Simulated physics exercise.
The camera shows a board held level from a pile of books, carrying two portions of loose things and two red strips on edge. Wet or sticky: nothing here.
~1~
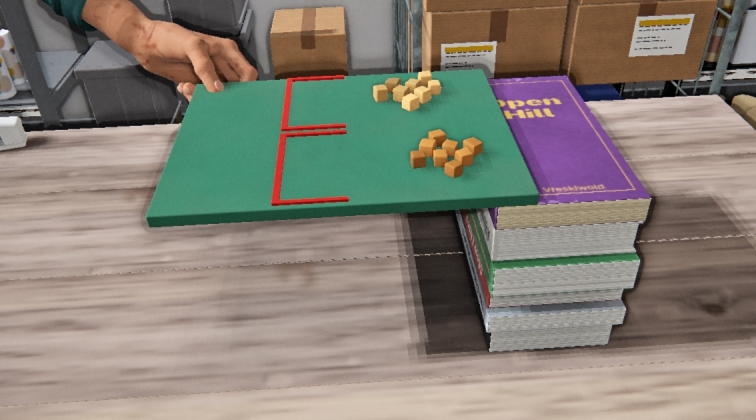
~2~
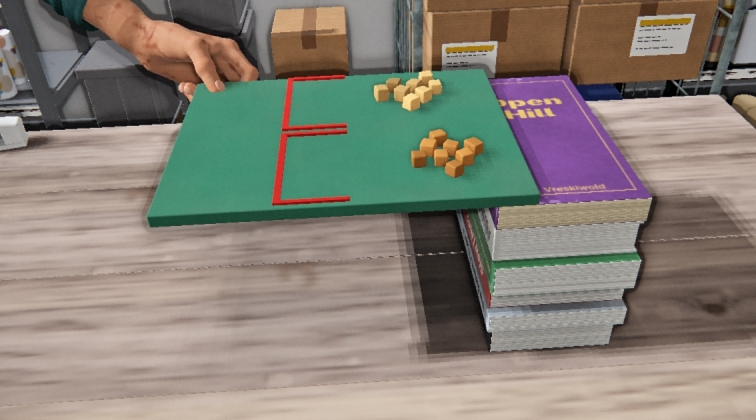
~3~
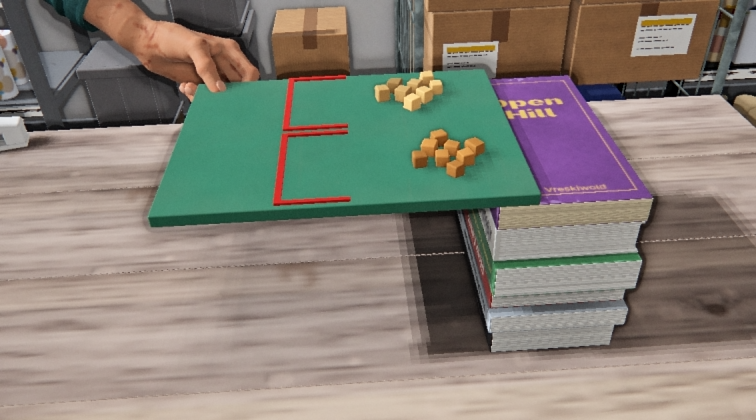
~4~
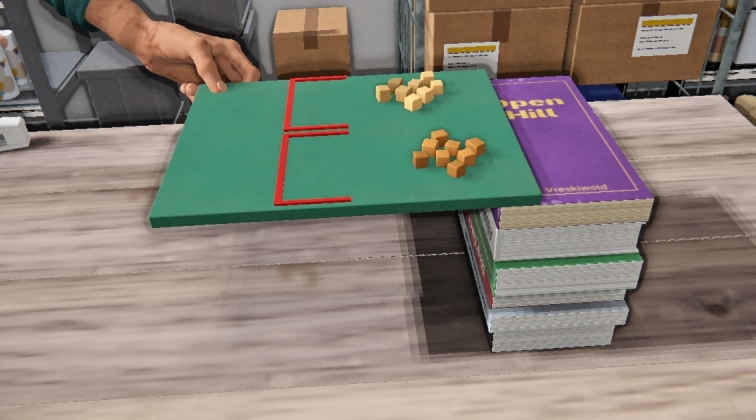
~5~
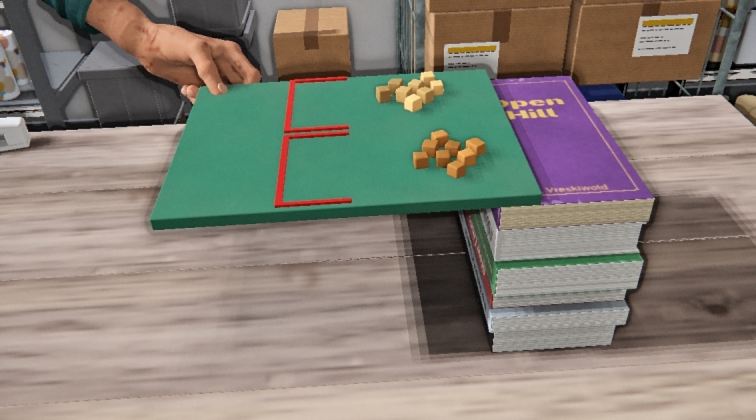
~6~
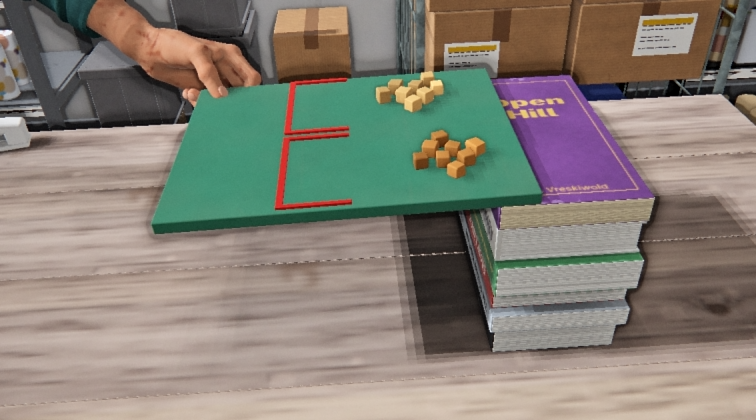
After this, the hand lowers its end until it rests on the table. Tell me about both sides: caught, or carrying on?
One by one: The front lot will make it past its barrier, the back lot will make it past its barrier.
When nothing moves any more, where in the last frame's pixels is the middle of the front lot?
At roughly pixel (79, 326).
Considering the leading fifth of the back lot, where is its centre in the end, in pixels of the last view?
Rest point near (65, 245) px.
Then, 0.42 s past the last view, board sloping at 12°; front lot where it was; back lot where it was.
Then, 0.95 s past the last view, board sloping at 26°; front lot where it was; back lot where it was.
Then, 1.52 s past the last view, board sloping at 39°; front lot about two thirds past its bar; back lot all past its bar.
Finally, board resting at 39°; front lot all past its bar; back lot all past its bar.
